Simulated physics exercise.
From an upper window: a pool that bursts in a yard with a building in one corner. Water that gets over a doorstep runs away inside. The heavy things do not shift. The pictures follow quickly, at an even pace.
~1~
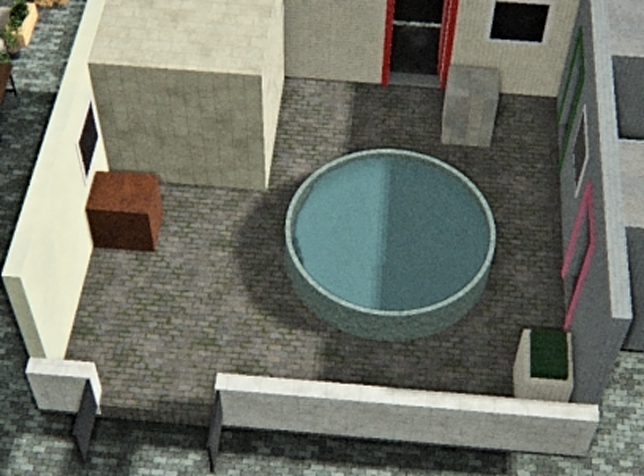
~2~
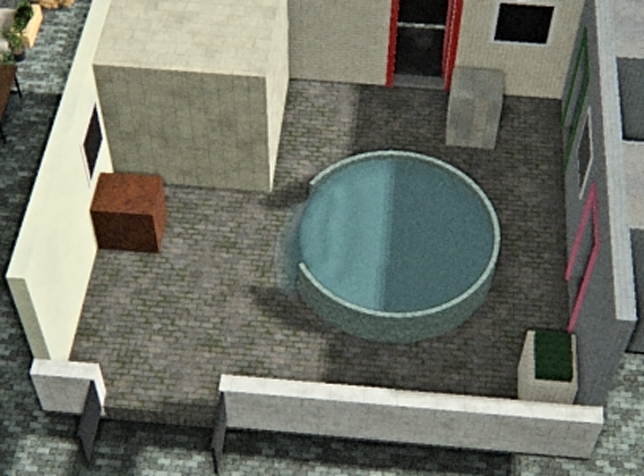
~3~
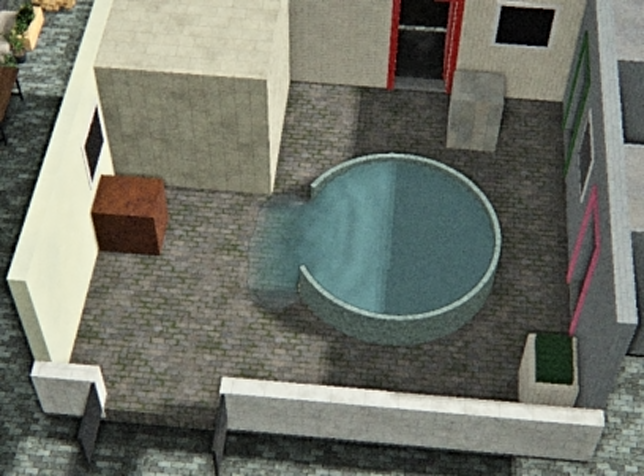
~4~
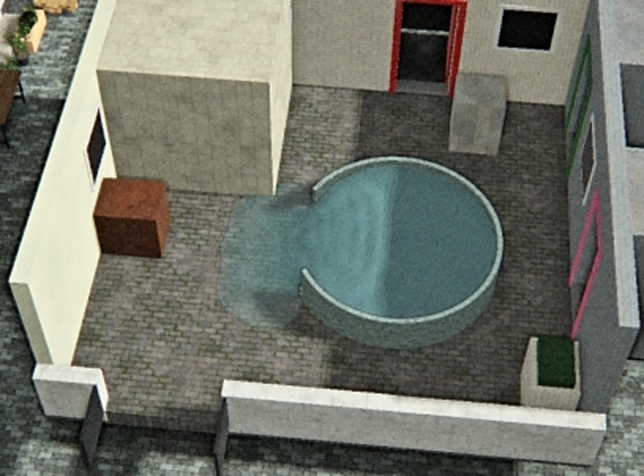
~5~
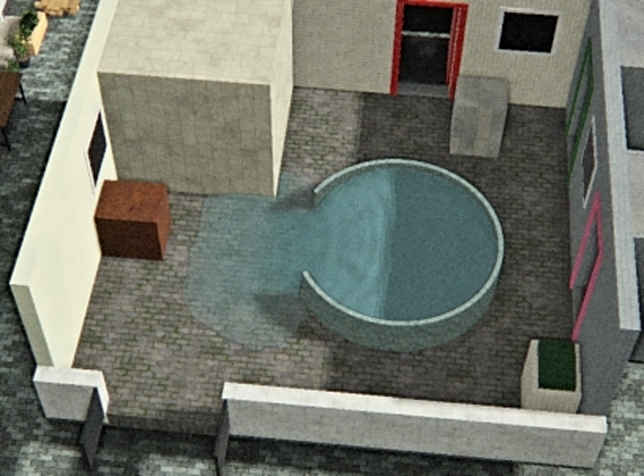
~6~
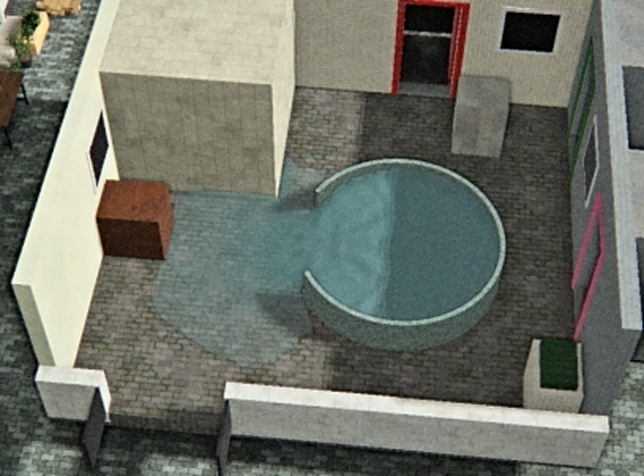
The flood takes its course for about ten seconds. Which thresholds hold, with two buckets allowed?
One by one: The red door holds within the limit; the green door holds within the limit; the pink door holds within the limit.
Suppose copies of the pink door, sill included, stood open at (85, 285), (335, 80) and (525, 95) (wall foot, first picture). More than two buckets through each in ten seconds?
As listed: Passes that mark, is under, is under.
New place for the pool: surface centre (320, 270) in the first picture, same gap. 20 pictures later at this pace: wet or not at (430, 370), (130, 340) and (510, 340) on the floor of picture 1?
In turn: Not flooded, wet, dry.
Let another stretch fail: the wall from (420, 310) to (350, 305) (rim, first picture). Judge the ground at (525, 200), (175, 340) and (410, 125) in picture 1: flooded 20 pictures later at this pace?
As listed: Covered, under water, clear.
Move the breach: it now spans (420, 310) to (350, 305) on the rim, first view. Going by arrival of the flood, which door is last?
That is the red-painted one.
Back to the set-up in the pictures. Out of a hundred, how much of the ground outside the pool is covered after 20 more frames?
About 40 per cent.
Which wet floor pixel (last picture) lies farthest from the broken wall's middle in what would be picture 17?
Near (67, 394).
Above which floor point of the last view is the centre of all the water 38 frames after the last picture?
Near (293, 274).
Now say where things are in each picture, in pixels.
In the first frame, still water in the round pool at (390, 231).
In the second frame, water pours out at (295, 239) and has run to a hidden place.
In the third frame, water pours out at (296, 244) and has run to (290, 197).
In the fourth frame, the front is at (248, 196), out from the gap at (298, 248).
In the fifth frame, the front is at (197, 310), out from the gap at (299, 251).
In the sixth frame, water pours out at (301, 250) and has run to (159, 303).
A moment on, water covers 30 % of the floor; the red door not reached, the green door not reached, the pink door not reached.
Next, water covers 35 % of the floor; the red door not reached, the green door not reached, the pink door not reached.
Then, water covers 40 % of the floor; the red door not reached, the green door not reached, the pink door not reached.
Later, water covers 70 % of the floor; the red door wet at the sill, nothing in, the green door not reached, the pink door not reached.
In the end, water covers 95 % of the floor; the red door under two buckets in, the green door wet at the sill, nothing in, the pink door wet at the sill, nothing in.
